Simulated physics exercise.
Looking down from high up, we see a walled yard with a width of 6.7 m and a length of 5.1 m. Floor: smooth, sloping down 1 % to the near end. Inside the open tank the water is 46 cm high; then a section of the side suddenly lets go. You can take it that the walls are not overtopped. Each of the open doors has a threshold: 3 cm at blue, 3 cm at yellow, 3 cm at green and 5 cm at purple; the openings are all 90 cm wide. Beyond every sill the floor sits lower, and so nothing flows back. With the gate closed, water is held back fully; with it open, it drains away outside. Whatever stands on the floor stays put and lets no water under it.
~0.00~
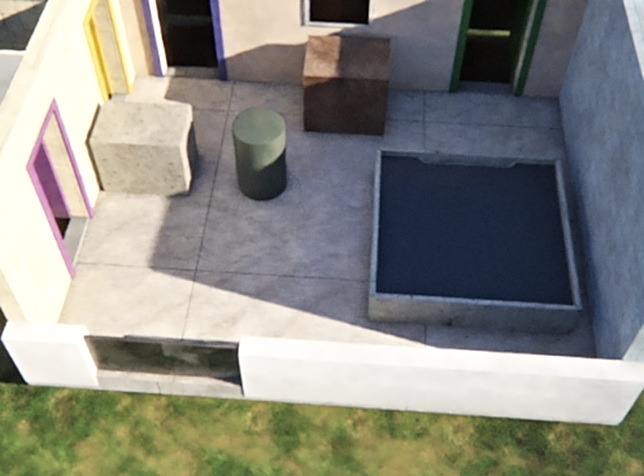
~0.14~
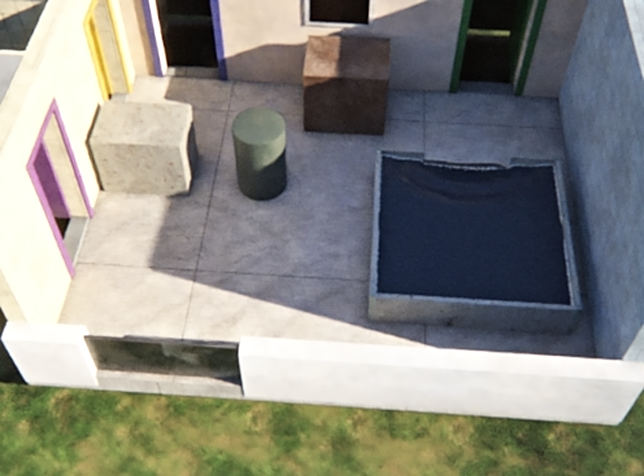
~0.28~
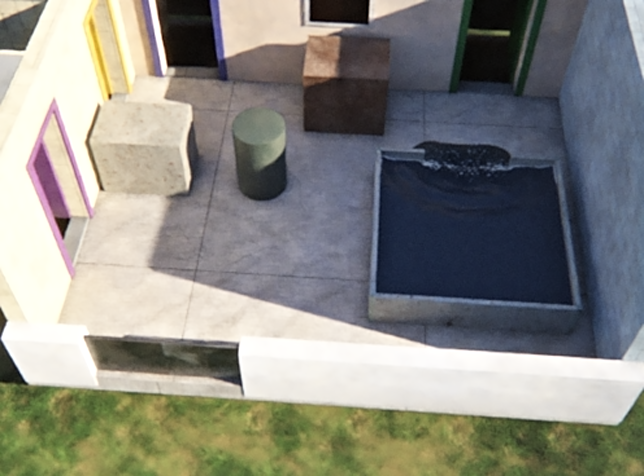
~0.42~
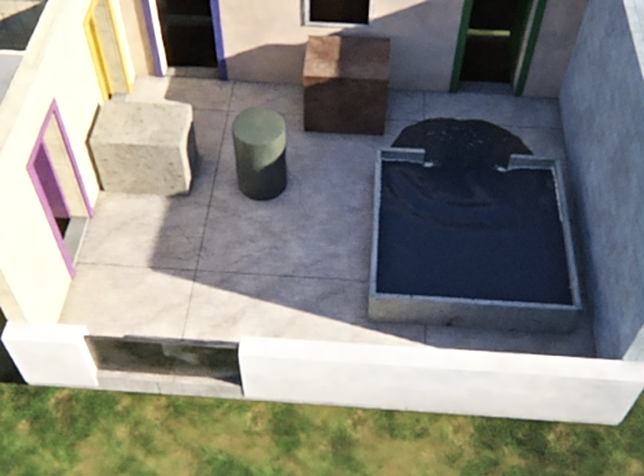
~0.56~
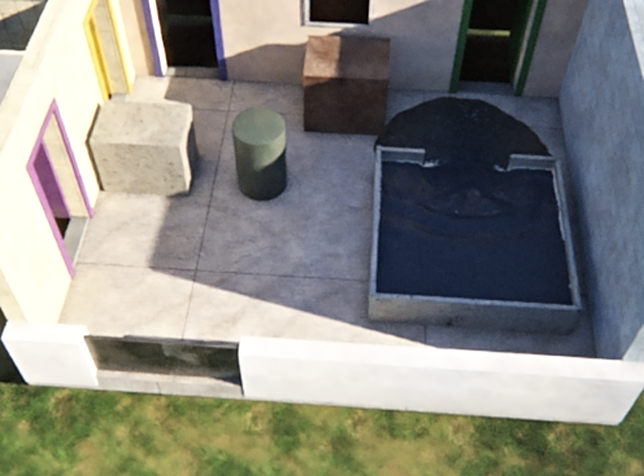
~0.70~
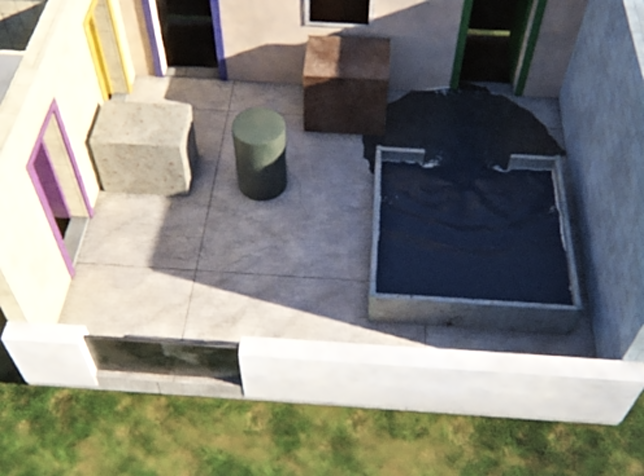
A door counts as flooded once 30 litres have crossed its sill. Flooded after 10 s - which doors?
Blue door: No. Yellow door: No. Green door: Yes. Purple door: No.
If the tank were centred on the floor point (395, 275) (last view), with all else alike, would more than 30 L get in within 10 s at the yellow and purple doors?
For the yellow door, the amount is too high; for the purple door, the amount is acceptable.
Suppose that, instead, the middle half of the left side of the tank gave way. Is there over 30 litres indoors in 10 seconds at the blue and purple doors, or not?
Result against the limit at blue: Limit held; result at purple: Limit broken.
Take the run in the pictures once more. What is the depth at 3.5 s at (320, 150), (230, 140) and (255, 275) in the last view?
Roughly 1, 1, 0 cm.
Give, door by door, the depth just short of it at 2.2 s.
You'd see blue at 0 cm, yellow at 0 cm, green at 19 cm and purple at 0 cm.
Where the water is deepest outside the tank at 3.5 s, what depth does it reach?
I'd say near 24 centimetres.
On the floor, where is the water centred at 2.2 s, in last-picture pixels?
Centre: Roughly (461, 211) px.
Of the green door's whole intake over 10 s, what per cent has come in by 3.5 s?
45 per cent, roughly.
After 1.4 s water covers 15 % of the floor and is deepest (30 cm) near (395, 99); blue door not reached, yellow door not reached, green door 13 cm at the sill, 61 L in, purple door not reached.
After 2.2 s water covers 20 % of the floor and is deepest (28 cm) near (442, 101); blue door not reached, yellow door not reached, green door 19 cm at the sill, 167 L in, purple door not reached.
After 3.5 s water covers 30 % of the floor and is deepest (24 cm) near (559, 107); blue door 1 cm at the sill, 0 L in, yellow door 3 cm at the sill, 0 L in, green door 20 cm at the sill, 349 L in, purple door not reached.
After 6.0 s water covers 50 % of the floor and is deepest (19 cm) near (395, 99); blue door 1 cm at the sill, 0 L in, yellow door 4 cm at the sill, 4 L in, green door 16 cm at the sill, 566 L in, purple door not reached.
After 10.0 s water covers 85 % of the floor and is deepest (15 cm) near (600, 392); blue door 3 cm at the sill, 0 L in, yellow door 5 cm at the sill, 8 L in, green door 11 cm at the sill, 752 L in, purple door 1 cm at the sill, 0 L in.
